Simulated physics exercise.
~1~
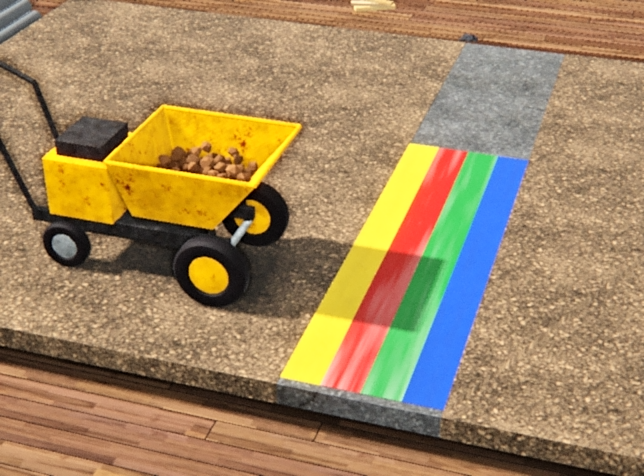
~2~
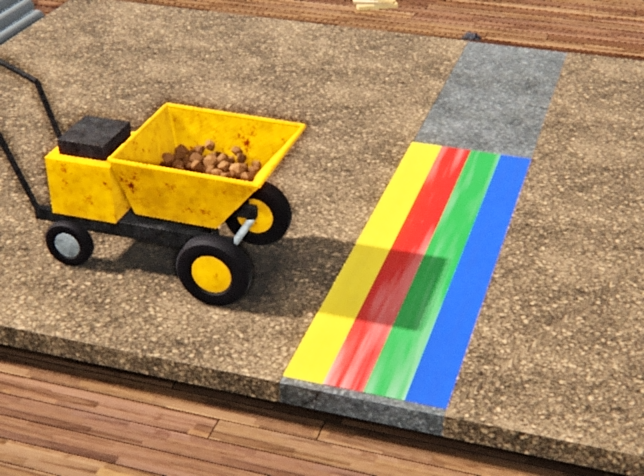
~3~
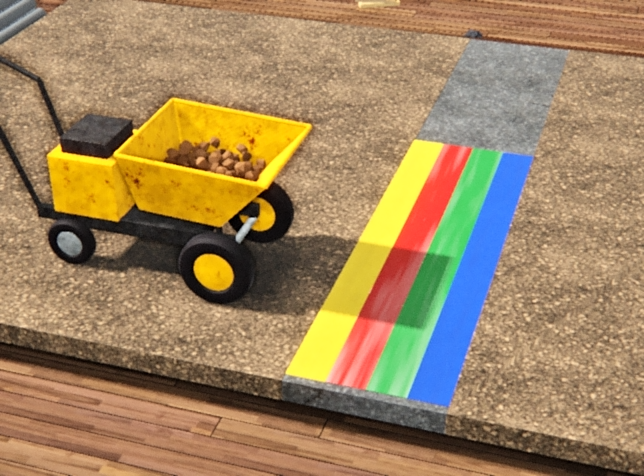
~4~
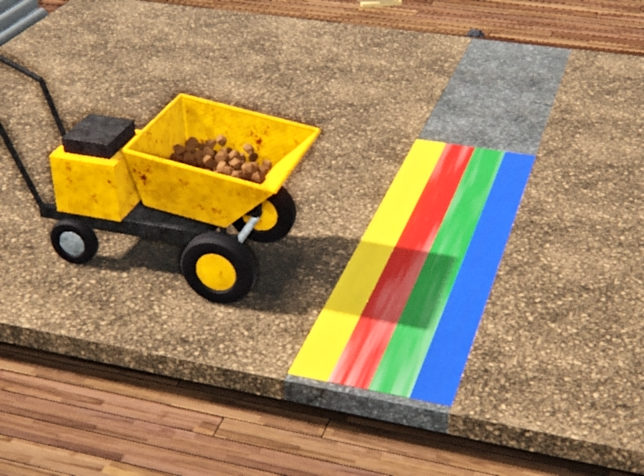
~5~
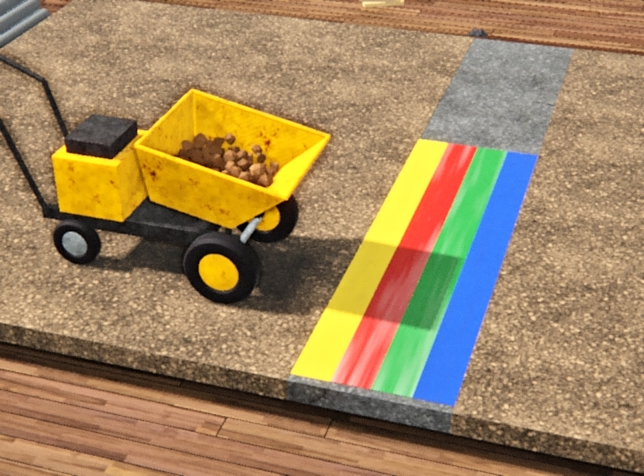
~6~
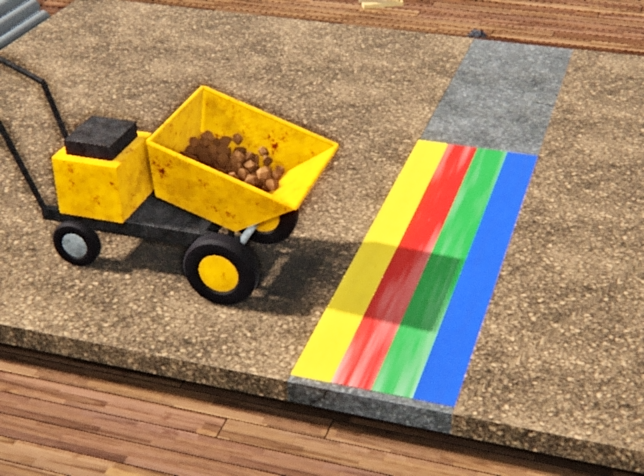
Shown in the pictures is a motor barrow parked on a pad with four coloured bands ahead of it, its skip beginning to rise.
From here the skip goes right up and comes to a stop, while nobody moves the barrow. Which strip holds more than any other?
The red strip.
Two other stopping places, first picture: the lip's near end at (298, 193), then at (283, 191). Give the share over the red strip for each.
Around 20 % the first time and around 40 % the second.
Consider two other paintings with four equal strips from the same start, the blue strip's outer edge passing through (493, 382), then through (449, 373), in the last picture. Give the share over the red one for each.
40 and 40 in a hundred.
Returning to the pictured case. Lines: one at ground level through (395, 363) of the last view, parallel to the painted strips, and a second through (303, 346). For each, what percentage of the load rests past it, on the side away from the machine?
Close to 10 per cent, then close to 80 per cent.
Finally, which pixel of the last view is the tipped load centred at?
Last view, centre at rest - approx. (390, 291).
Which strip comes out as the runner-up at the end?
Next in line comes the strip in yellow.
Shortly afterwards, skip tipped steeply; the whole lot in the skip.
Next, skip tipped right over; all but a few in the skip; a little over the yellow strip; only a few over the red strip.
Some moments later, skip tipped right over; near a quarter in the skip; near a quarter over the yellow strip; near a third over the red strip; a little over the green strip; only a few over the blue strip.
In the end, skip tipped right over; near a quarter in the skip; near a quarter over the yellow strip; near a third over the red strip; a little over the green strip; only a few over the blue strip; only a few off the paint.
